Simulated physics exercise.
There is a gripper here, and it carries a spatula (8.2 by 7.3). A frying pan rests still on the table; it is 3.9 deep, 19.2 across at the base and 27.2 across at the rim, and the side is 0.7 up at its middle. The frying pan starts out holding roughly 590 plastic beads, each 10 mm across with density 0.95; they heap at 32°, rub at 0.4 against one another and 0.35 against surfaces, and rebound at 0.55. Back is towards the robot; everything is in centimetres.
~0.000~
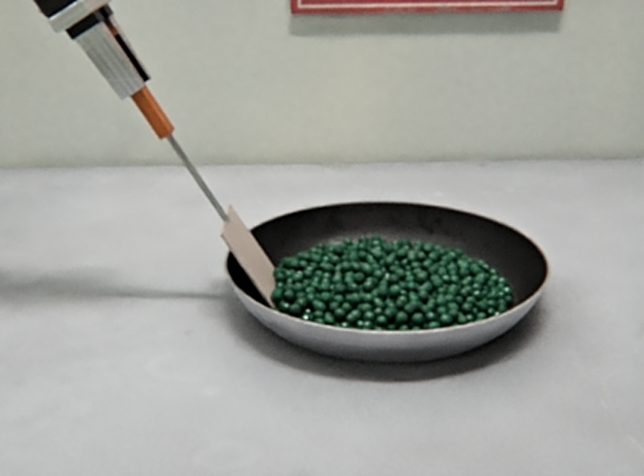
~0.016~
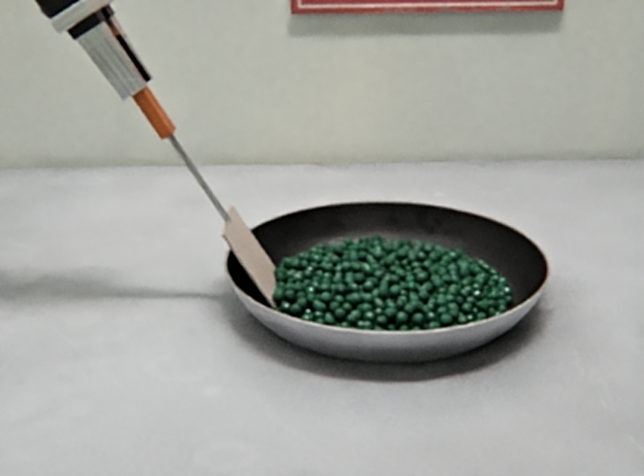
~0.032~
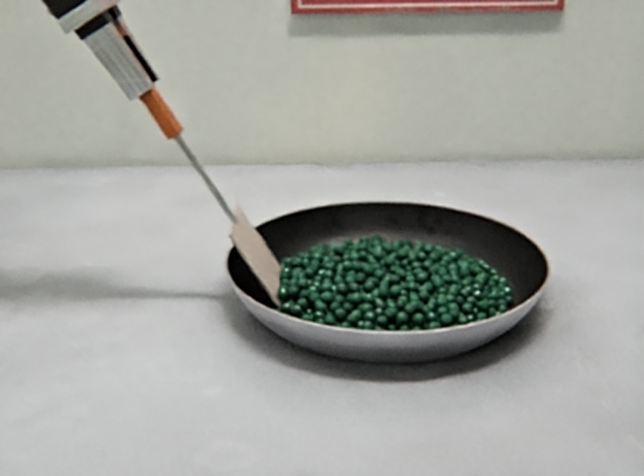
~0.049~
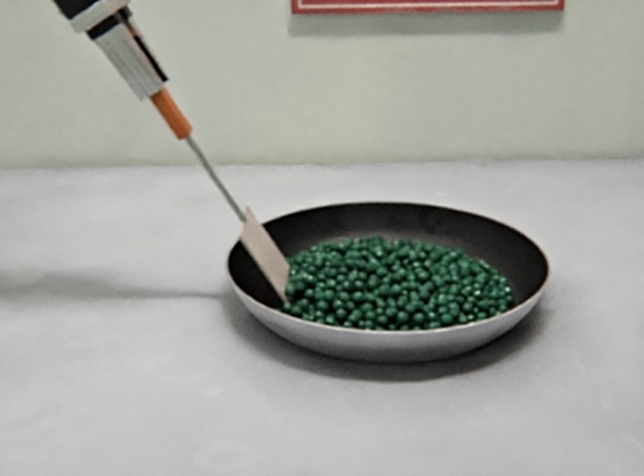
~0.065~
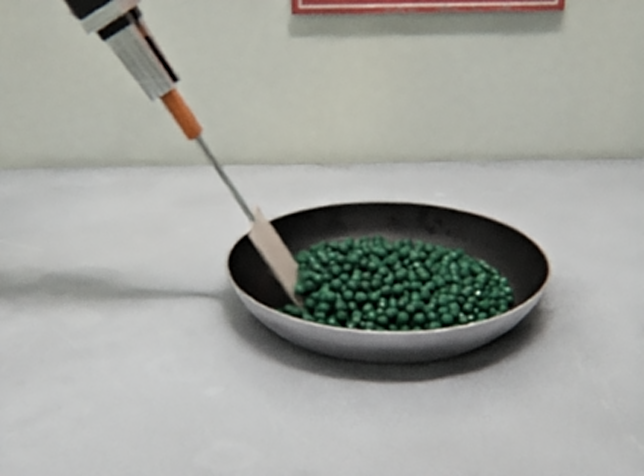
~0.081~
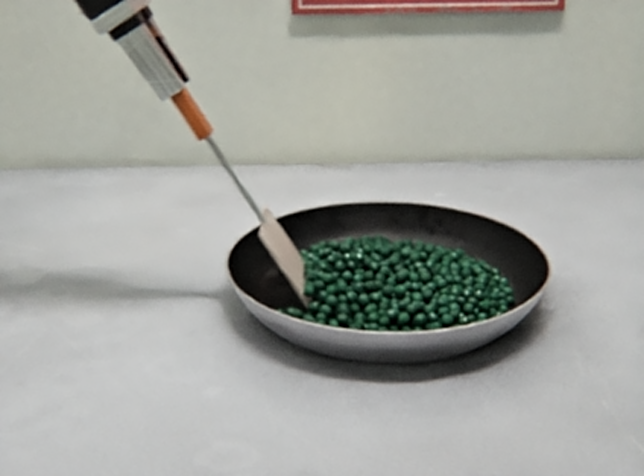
On a pale grey tabletop, a robot gripper holding a slanted spatula slid its blade slightly to the right inside a frying pan, along the left edge of a heap of shiny green beads.
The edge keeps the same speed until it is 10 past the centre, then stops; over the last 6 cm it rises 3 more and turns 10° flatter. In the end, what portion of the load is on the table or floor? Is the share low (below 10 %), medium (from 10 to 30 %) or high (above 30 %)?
The share is low, below 10 %.
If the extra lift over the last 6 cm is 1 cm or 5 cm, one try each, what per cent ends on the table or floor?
5 and 0 per cent.
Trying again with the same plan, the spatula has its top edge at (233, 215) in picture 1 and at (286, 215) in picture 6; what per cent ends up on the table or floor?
Some 10 per cent.
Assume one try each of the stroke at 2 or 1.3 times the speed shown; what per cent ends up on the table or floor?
15 and 10 %.
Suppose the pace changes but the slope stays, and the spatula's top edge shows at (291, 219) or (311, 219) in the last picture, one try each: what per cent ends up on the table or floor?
Near 15 per cent in the first try and near 15 per cent in the second.
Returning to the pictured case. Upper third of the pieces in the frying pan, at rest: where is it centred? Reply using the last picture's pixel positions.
Roughly (493, 275).
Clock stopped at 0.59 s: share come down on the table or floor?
That would be near 0 per cent, give or take.
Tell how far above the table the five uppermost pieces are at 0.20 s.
I'd say close to 4 cm on average.
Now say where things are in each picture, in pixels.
The first picture shows spatula top edge at (225, 218), sloping 60°; upper third of the load around (378, 280), from x 275 to 510, top at y 240; 590 in the frying pan.
The second picture shows spatula top edge at (227, 218), sloping 60°; upper third of the load around (377, 280), from x 275 to 510, top at y 240.
The third picture shows spatula top edge at (233, 219), sloping 60°; upper third of the load around (376, 280), from x 275 to 510, top at y 240.
The fourth picture shows spatula top edge at (243, 219), sloping 60°; upper third of the load around (371, 280), from x 280 to 510, top at y 240.
The fifth picture shows spatula top edge at (253, 219), sloping 60°; upper third of the load around (369, 279), from x 280 to 510, top at y 240.
The sixth picture shows spatula top edge at (262, 219), sloping 60°; upper third of the load around (371, 277), from x 280 to 510, top at y 240; 590 in the frying pan.
After 0.20 s, sloping 60°, highest piece 4 above the table; 590 in the frying pan.
After 0.33 s, sloping 57°, highest piece 4 above the table; 590 in the frying pan.
After 0.59 s, sloping 50°, highest piece 4 above the table; 579 in the frying pan, 10 on the table or floor, 1 on the blade or in flight.
After 1.64 s, sloping 50°, highest piece 4 above the table; 579 in the frying pan, 11 on the table or floor.
At rest, 579 in the frying pan, 11 on the table or floor. That is 2 % on the table or floor.
